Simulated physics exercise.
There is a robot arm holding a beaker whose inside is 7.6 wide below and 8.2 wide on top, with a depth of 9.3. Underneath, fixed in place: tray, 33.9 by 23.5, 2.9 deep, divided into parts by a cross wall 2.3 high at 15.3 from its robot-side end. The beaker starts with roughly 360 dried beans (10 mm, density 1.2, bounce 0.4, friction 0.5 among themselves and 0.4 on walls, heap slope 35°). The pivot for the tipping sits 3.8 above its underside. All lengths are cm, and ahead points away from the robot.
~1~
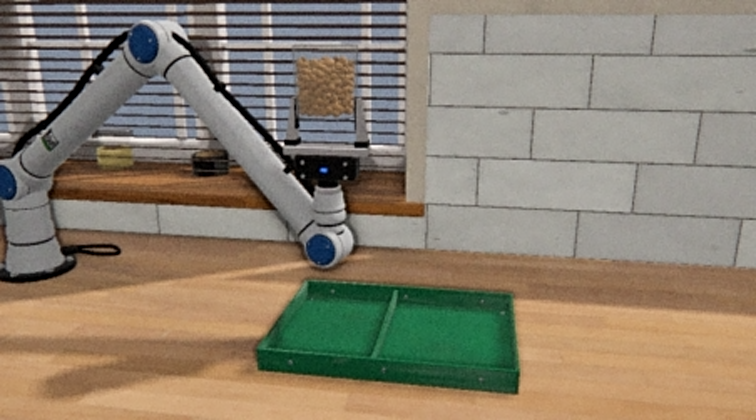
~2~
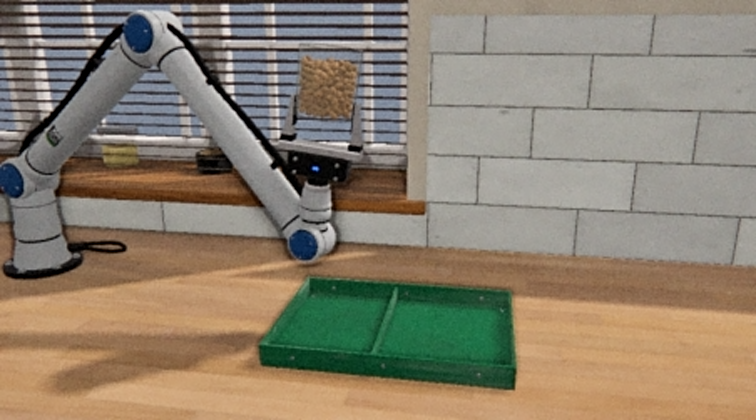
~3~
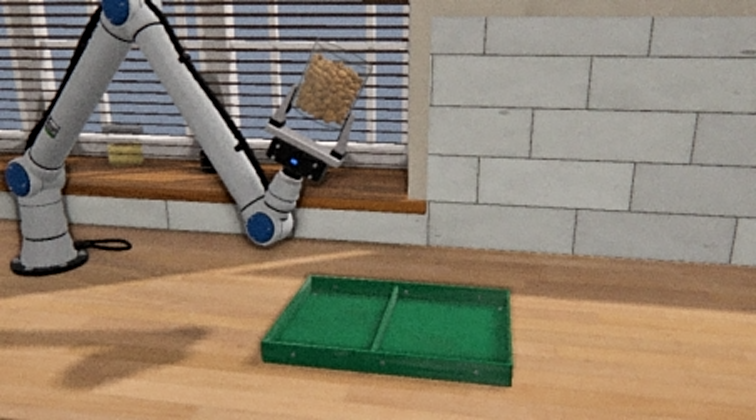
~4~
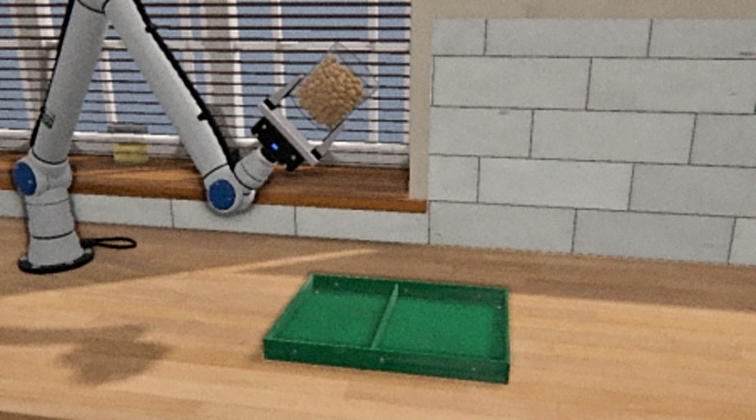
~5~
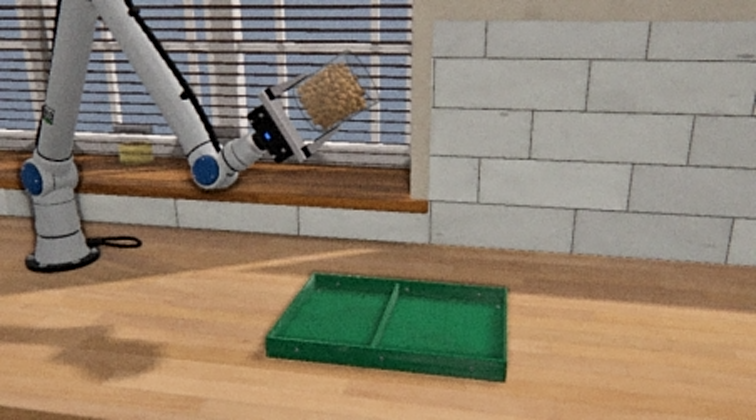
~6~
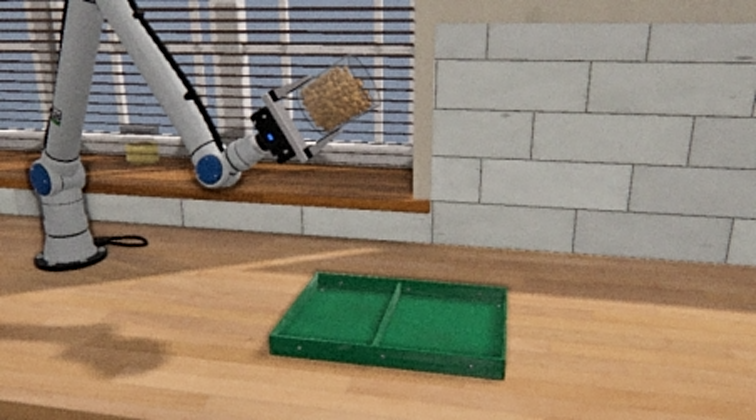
At first, a robot arm holds a clear beaker of dried beans upright in front of a window blind, above a wooden counter with a divided green tray. The arm then bends and swings its wrist up, tilting the beaker steeply to the right, and the beans stay inside as the movement slows.
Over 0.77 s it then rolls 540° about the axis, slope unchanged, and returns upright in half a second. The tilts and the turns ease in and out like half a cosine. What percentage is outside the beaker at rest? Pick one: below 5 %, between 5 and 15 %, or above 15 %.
It is below 5 %.
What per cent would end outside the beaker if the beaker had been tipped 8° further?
5 per cent or so.
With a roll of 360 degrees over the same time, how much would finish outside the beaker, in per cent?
Roughly 0 %.
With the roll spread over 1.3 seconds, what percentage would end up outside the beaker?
It would come to around 0 percent.
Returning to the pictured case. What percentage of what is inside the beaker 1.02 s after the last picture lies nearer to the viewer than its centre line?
About 50 percent, I'd say.
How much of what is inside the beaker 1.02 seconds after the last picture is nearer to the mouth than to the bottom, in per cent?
I reckon roughly 45 per cent.
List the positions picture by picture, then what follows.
In the first picture, beaker middle at (326, 82), upright; upper third of the load around (325, 70), from x 300 to 350, top at y 60; 358 in the beaker.
In the second picture, beaker middle at (328, 84), tipped 7°; upper third of the load around (327, 71), from x 300 to 355, top at y 60.
In the third picture, beaker middle at (331, 86), tipped 26°; upper third of the load around (329, 75), from x 300 to 360, top at y 55.
In the fourth picture, beaker middle at (333, 90), tipped 46°; upper third of the load around (331, 78), from x 300 to 365, top at y 60.
In the fifth picture, beaker middle at (335, 94), tipped 58°; upper third of the load around (334, 82), from x 300 to 365, top at y 65.
In the sixth picture, beaker middle at (337, 97), tipped 59°; upper third of the load around (336, 85), from x 305 to 370, top at y 70; 358 in the beaker.
Then, 0.51 s after the last picture, tipped 59°, highest piece 42 above the table; 357 in the beaker, 1 in the far-side part.
Then, 1.02 s after the last picture, tipped 30°, highest piece 41 above the table; 357 in the beaker, 1 in the far-side part.
Then, 1.47 s after the last picture, upright, highest piece 42 above the table; 356 in the beaker, 1 in the robot-side part, 1 in the far-side part.
Then, 2.17 s after the last picture, upright, highest piece 42 above the table; 356 in the beaker, 1 in the robot-side part, 1 in the far-side part.
Final count, 356 in the beaker, 1 in the robot-side part, 1 in the far-side part. That is 1 % outside the beaker.
